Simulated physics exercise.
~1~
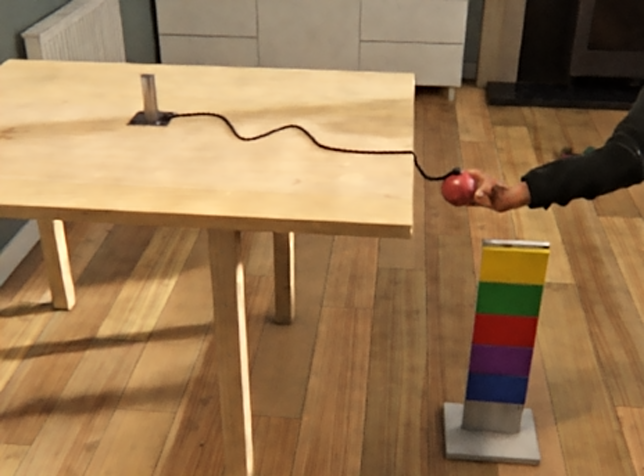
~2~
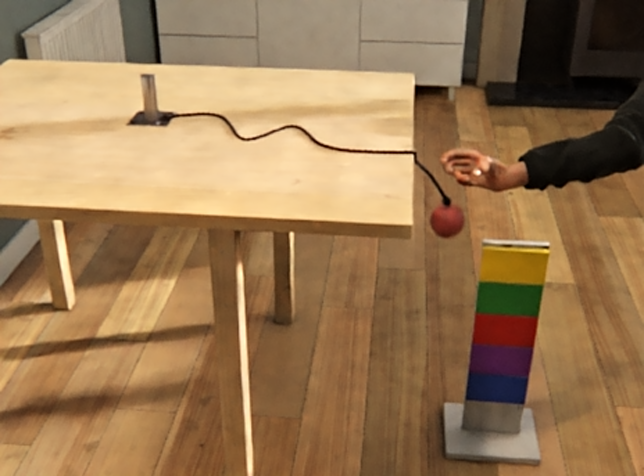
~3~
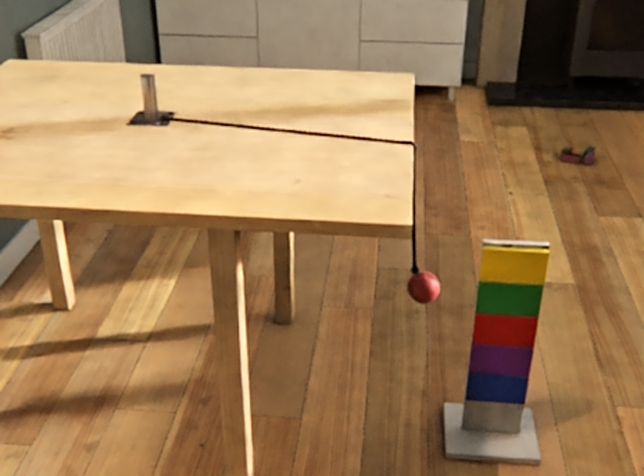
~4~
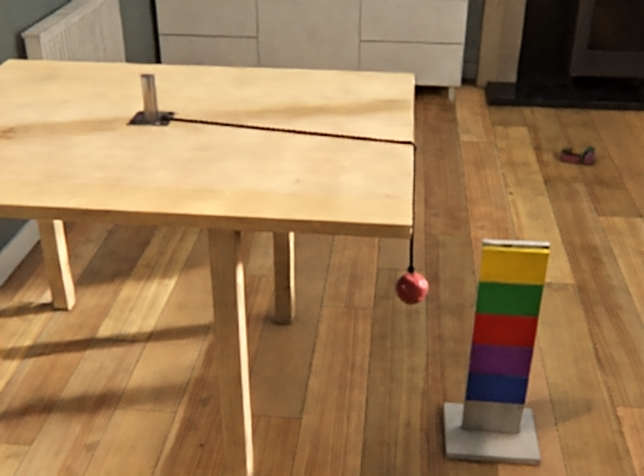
In a wood-floored room, a hand holds a red ball on a slack cord tied to a post on a table, then lets go and withdraws; the ball drops, the cord tightens over the edge, and it hangs, shifting slightly left, level with the striped board's green band.
